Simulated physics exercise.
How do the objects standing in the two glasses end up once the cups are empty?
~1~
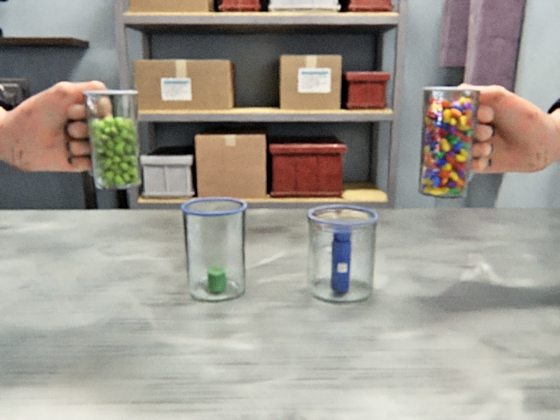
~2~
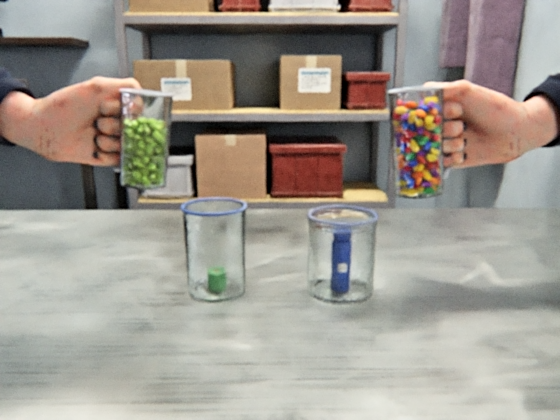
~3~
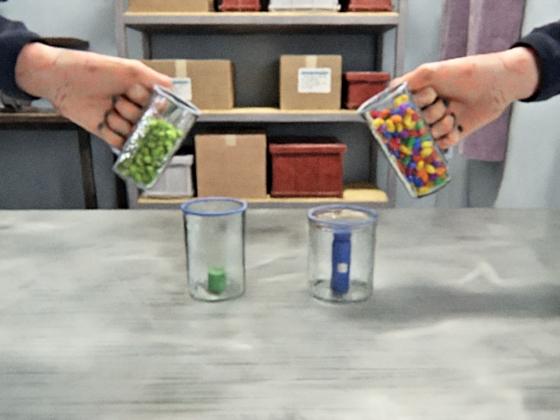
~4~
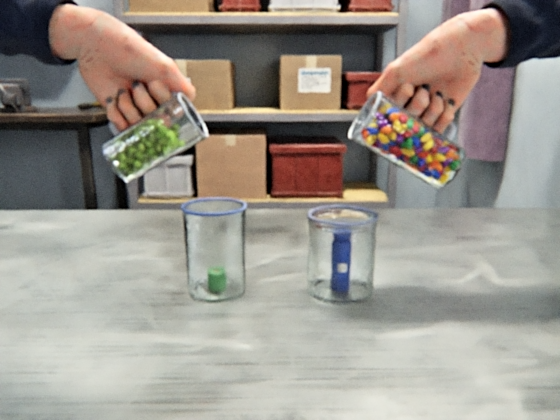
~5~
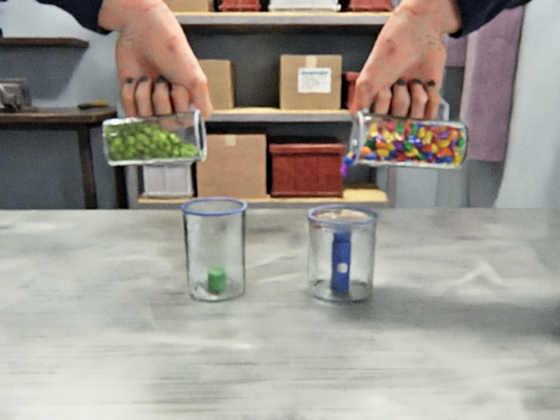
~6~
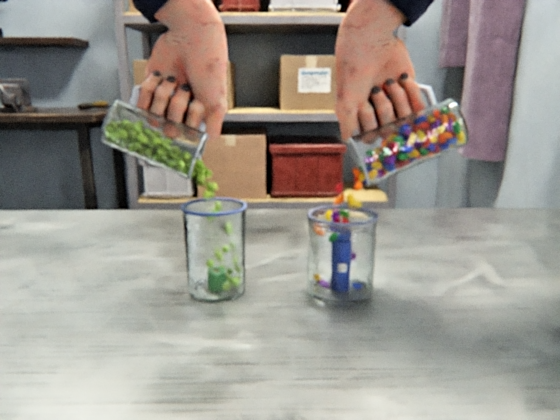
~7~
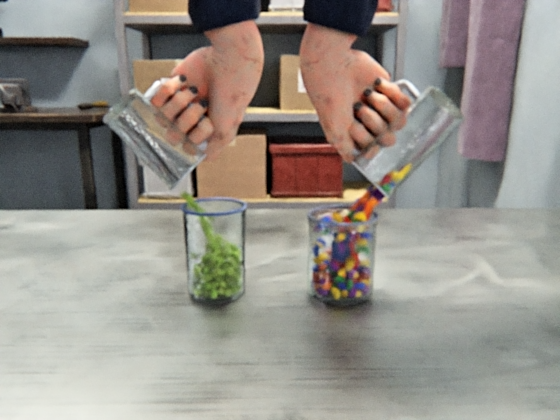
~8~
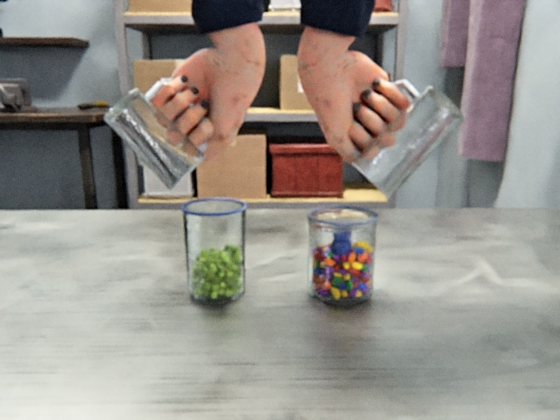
The short green object in the left glass is buried under the green pieces. The taller blue object in the right glass still sticks out above the colourful pieces.
On a grey table, two hands empty cups into glasses, burying only the left object.
